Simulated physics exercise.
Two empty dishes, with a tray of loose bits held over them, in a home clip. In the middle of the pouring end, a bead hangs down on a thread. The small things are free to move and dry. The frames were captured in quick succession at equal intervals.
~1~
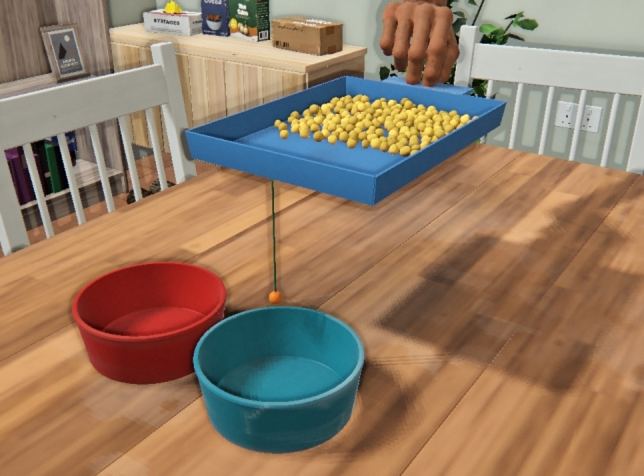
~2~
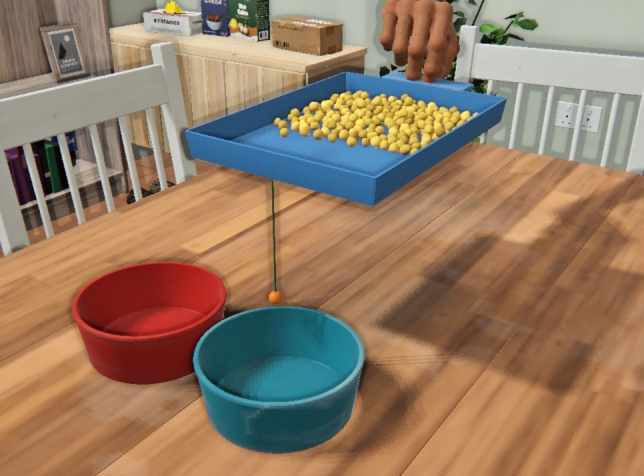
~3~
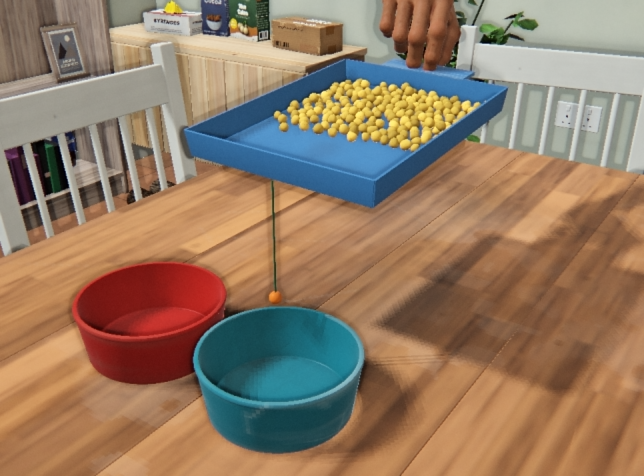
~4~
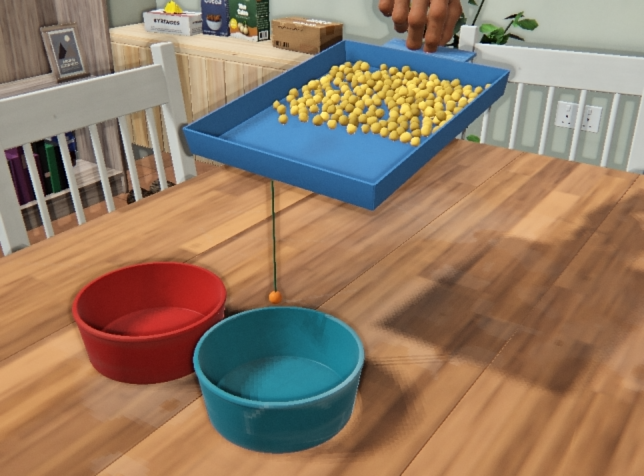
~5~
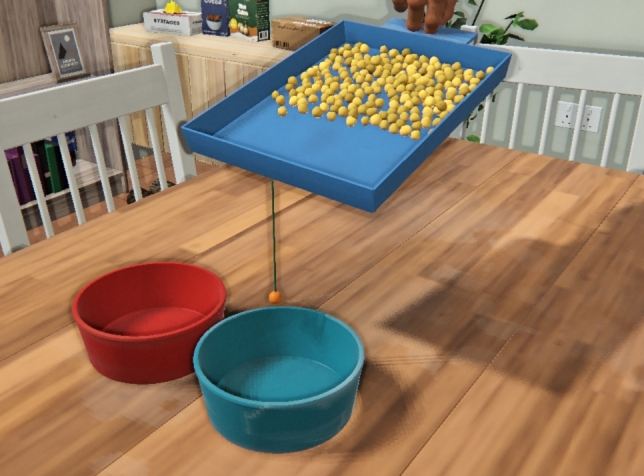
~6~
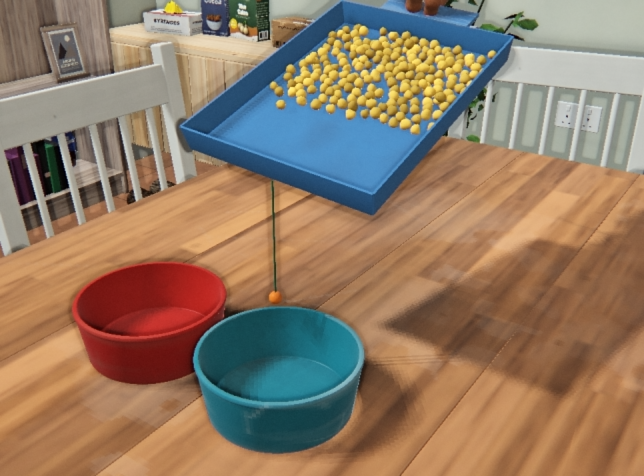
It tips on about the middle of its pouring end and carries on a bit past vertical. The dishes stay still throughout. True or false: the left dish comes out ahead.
False.
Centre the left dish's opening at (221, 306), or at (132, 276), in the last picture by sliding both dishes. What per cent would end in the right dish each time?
Respectively 70 % and 40 %.
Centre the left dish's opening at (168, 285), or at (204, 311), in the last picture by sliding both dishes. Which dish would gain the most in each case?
At the first spot the right-side one comes out ahead, at the second spot the right-side one.
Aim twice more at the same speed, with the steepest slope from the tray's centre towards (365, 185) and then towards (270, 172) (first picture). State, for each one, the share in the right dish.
50 % and 50 %, roughly.
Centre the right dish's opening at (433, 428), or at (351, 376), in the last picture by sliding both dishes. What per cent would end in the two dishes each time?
You'd get about 80 per cent first and about 80 per cent second.
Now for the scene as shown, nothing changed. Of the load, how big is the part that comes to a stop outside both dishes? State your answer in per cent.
About 30 per cent.
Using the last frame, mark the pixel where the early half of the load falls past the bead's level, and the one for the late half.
Roughly at (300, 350) first, and then at (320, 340).
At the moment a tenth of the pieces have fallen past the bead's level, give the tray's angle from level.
At roughly 80°.
Shortly afterwards, tray tipped steeply; all but a few on the tray; only a few in the right dish; only a few outside both; a little in the air.
Next, tray tipped past a quarter turn; the bulk on the tray; a little in the right dish; a little outside both; only a few in the air.
Some moments later, tray tipped past a quarter turn; the bulk in the right dish; near a quarter outside both.
In the end, tray tipped past a quarter turn; the bulk in the right dish; none at all in the left dish; near a quarter outside both.
